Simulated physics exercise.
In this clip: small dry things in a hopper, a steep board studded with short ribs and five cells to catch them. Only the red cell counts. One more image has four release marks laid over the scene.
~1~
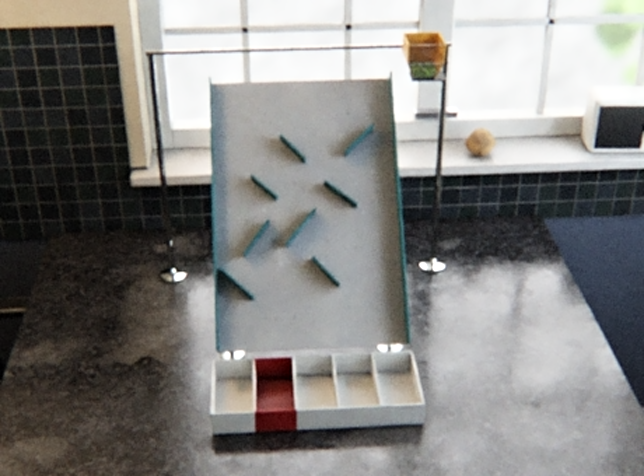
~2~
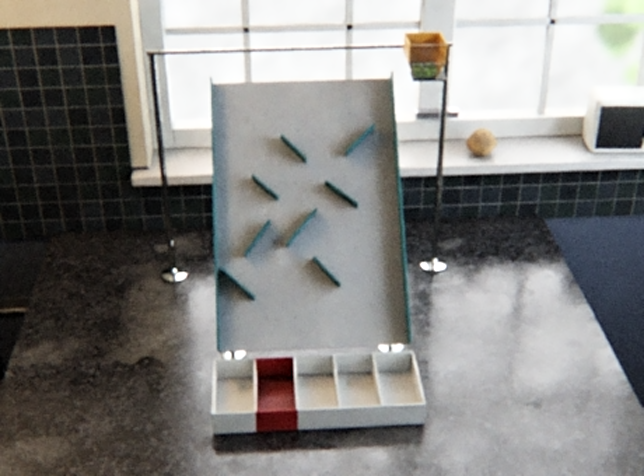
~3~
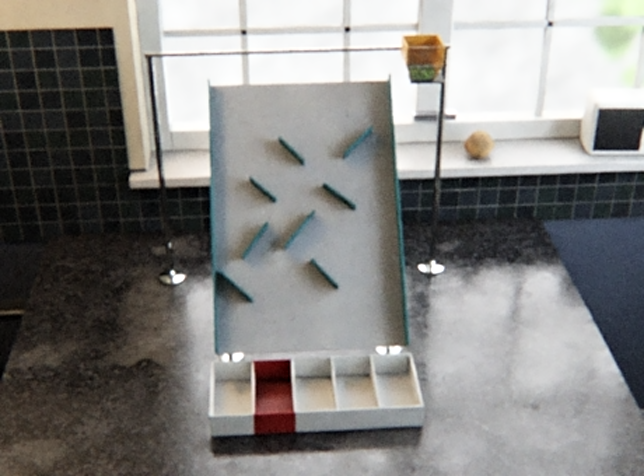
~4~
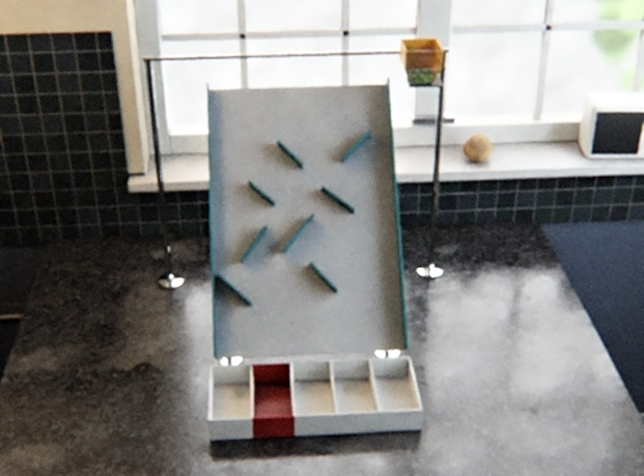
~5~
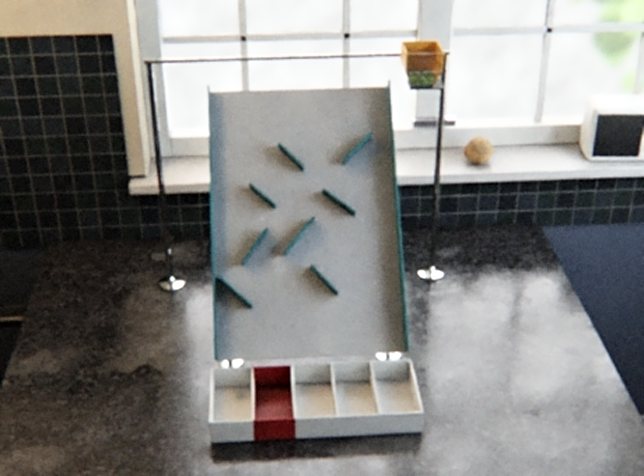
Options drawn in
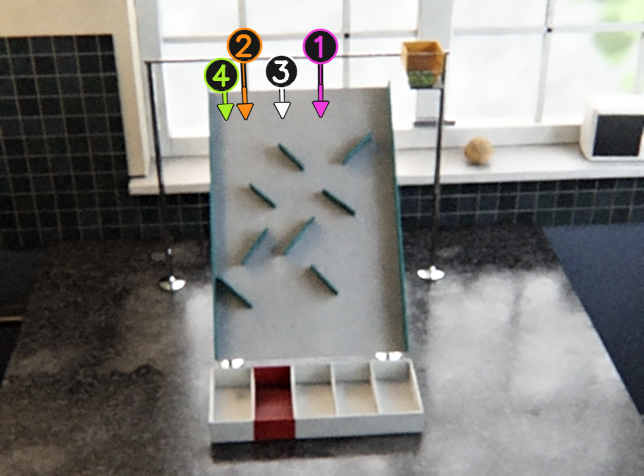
Nothing moving but a slight drift of the view, a small hopper hanging above a ribbed board and five cells, one red.
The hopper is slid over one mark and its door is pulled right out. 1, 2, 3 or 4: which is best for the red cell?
Choose 2.
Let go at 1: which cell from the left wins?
The fifth from the left.
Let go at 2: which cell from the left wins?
The second from the left.
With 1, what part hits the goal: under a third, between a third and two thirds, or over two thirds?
It is under a third.
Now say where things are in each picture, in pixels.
The first frame shows hopper at (422, 71), dried peas, door shut.
The second frame shows ribs (282, 134) to (306, 158), (347, 152) to (375, 124), (252, 175) to (278, 197).
The third frame shows ribs (324, 183) to (356, 206), (243, 257) to (268, 222), (285, 246) to (314, 210).
The fourth frame shows ribs (217, 273) to (251, 303), (310, 263) to (337, 291).
The fifth frame shows red cell at (274, 428), number 2 of 5 from the left.
On the marked copy, mark 1 meets the board at (320, 111); mark 2 meets the board at (245, 113); mark 3 meets the board at (282, 112); mark 4 meets the board at (226, 114).
With 1, about a quarter in the red cell, about half in other cells, about a quarter outside the box.
With 2, about two thirds in the red cell, about a quarter in other cells, a stray few outside the box.
With 3, about a quarter in the red cell, about half in other cells, about a quarter outside the box.
With 4, about a third in the red cell, about half in other cells, a stray few held on the board.
